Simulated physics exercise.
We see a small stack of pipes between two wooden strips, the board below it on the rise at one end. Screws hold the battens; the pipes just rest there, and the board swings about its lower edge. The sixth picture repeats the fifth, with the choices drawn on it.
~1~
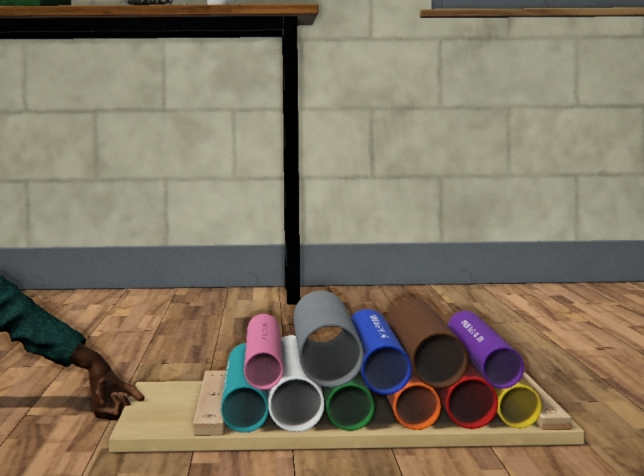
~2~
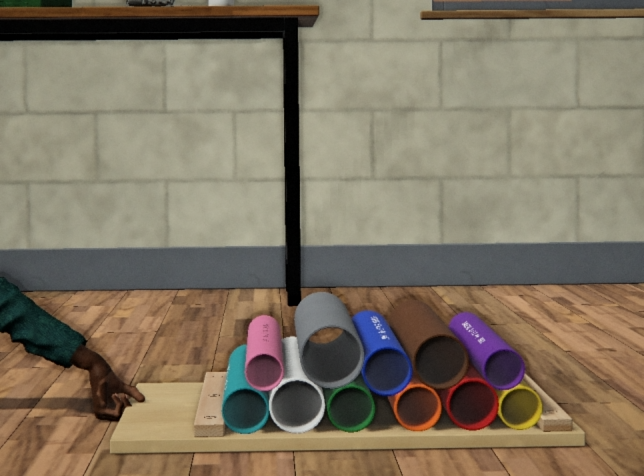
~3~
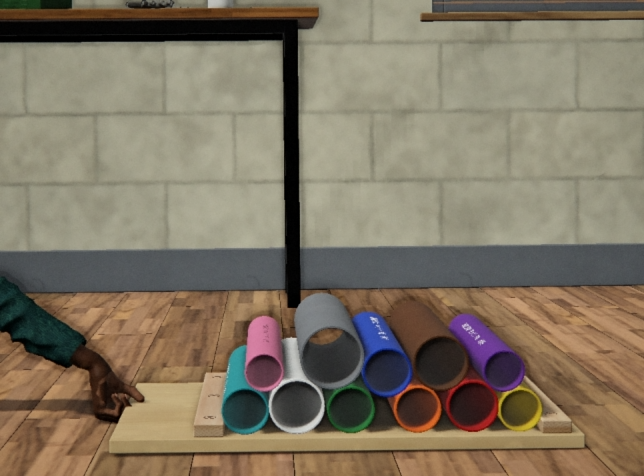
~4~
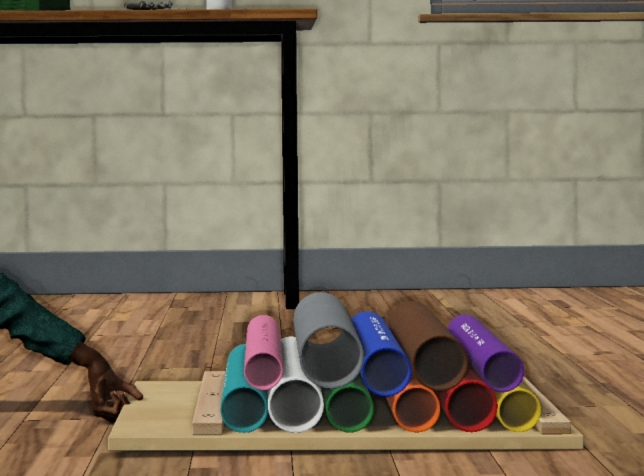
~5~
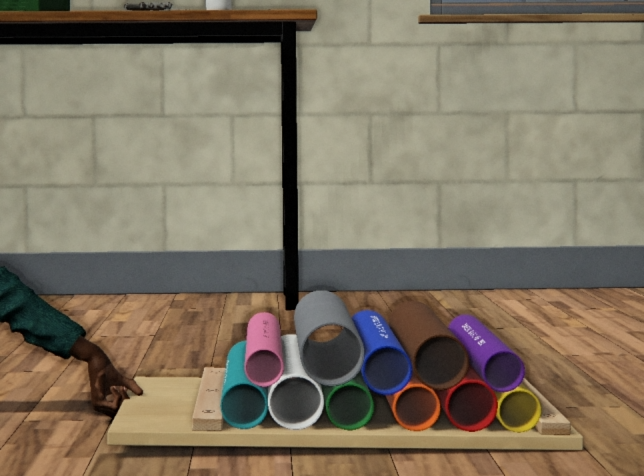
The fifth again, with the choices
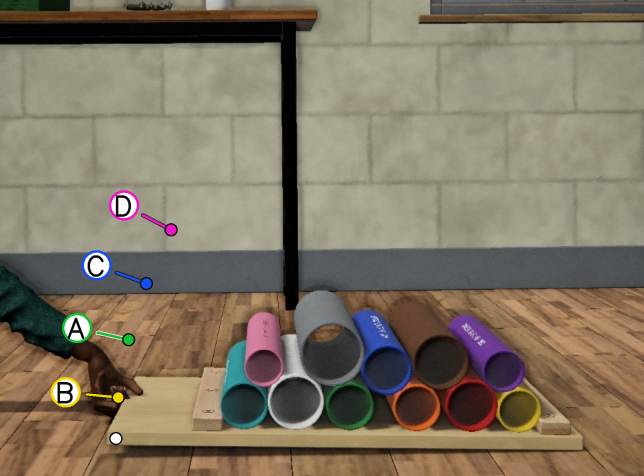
A hand in a dark green sleeve reaches in from the left to the end of a pale board on a wooden floor, seen from the front before a block wall and black table leg. Pink, grey, blue, brown and purple pipes rest above turquoise, white, green, orange, red and yellow ones, between wooden strips. The board's left end rises very slightly, while the pipes barely shift.
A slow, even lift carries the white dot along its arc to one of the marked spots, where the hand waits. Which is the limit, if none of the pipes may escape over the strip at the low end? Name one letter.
It can be raised to A.
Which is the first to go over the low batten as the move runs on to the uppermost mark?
First is the purple one.
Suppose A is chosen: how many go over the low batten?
The count is none.
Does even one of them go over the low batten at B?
At B: No.
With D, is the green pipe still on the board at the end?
Yes, with D.
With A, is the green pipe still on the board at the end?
Yes, with A.
On the copy, A at (129, 340); B at (118, 398); C at (146, 283); D at (171, 230); the white dot at (116, 439).
On A. First, board at 12°.
Then, board at 14°.
Finally, board at 14°, none over the low batten.
By contrast, B none over the low batten; C four over the low batten (brown, blue, purple, grey); D four over the low batten (brown, blue, purple, grey).
